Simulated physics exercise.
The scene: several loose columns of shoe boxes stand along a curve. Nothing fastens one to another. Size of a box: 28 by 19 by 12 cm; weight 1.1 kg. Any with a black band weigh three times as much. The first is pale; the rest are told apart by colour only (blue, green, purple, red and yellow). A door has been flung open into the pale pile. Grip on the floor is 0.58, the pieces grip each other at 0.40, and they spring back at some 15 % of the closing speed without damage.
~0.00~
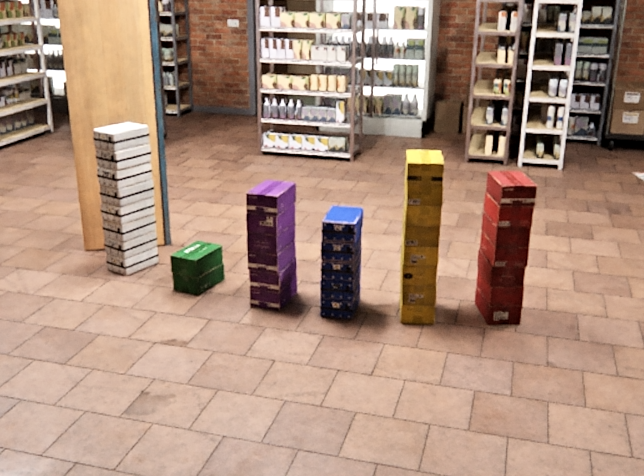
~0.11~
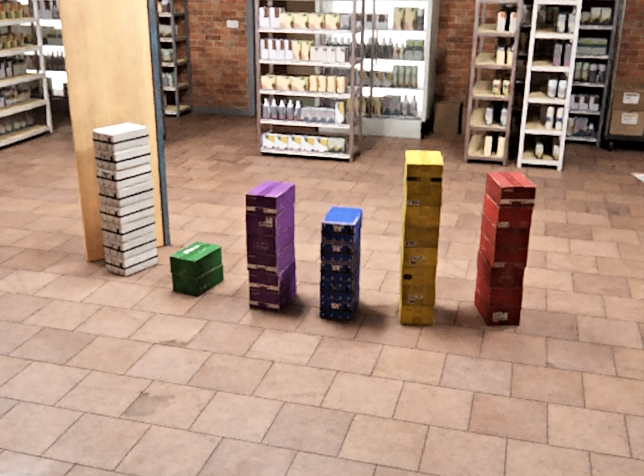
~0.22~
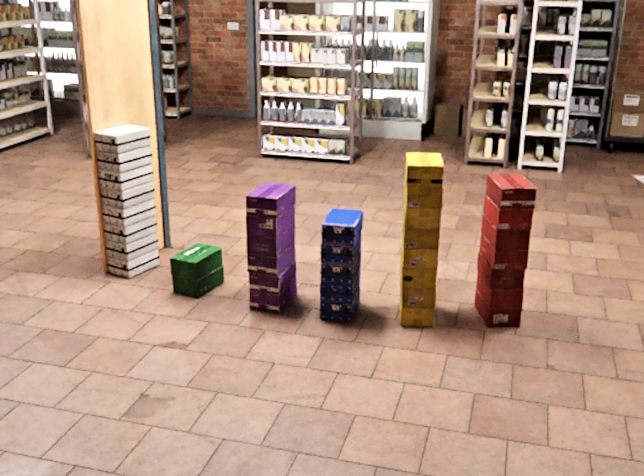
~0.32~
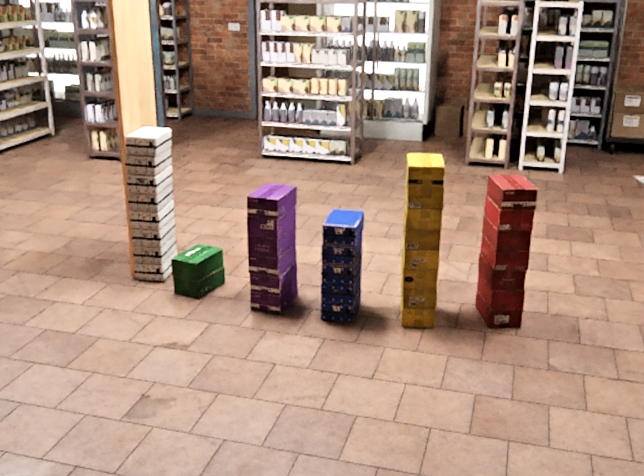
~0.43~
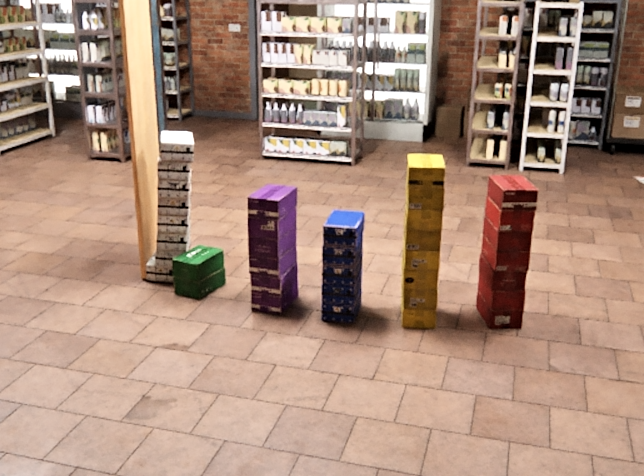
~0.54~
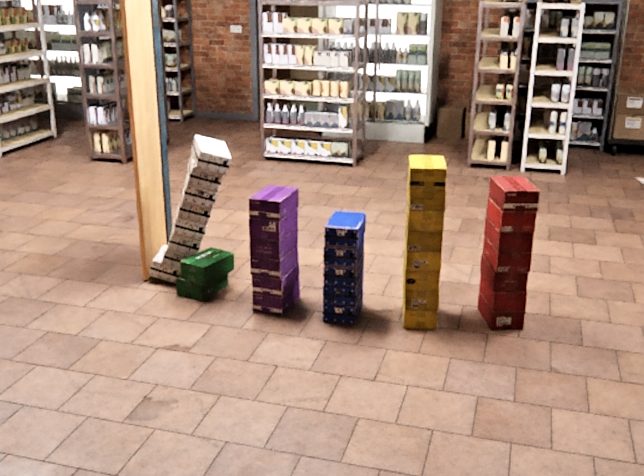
A wooden door swung into the white stack of boxes at the left end of a curved row, and the stack tilted rightward over the small green one, which shifted slightly.
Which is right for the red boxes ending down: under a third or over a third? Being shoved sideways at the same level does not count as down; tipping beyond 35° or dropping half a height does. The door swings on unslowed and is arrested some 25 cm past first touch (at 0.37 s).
The part is fewer than one in three.
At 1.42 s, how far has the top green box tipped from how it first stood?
Roughly 150°.
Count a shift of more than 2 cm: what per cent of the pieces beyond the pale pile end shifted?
25 per cent.
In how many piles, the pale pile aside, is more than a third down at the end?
1 of them.
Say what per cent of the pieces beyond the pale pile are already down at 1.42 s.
By then 5 per cent.
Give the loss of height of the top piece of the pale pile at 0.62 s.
Roughly 10 cm.
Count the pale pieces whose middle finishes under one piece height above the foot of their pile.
The count is 4.
After 0.62 s, 3 of the pale pile down; none of the 7 red boxes down (0 of 28 in all colours); top red box unmoved; top green box shifted 10 cm.
After 0.76 s, 7 of the pale pile down; none of the 7 red boxes down (0 of 28 in all colours); top red box unmoved; top green box leaning 5°.
After 0.94 s, 7 of the pale pile down; none of the 7 red boxes down (1 of 28 in all colours); top red box unmoved; top green box on its side.
After 1.42 s, 7 of the pale pile down; none of the 7 red boxes down (1 of 28 in all colours); top red box unmoved; top green box upside down.
At rest (2.6 s), 7 of the pale pile down; none of the 7 red boxes down (1 of 28 in all colours); top red box unmoved; top green box upside down. That is 0 per cent. As the last picture would show them, middles, top red box near (513, 194), top green box near (238, 297).
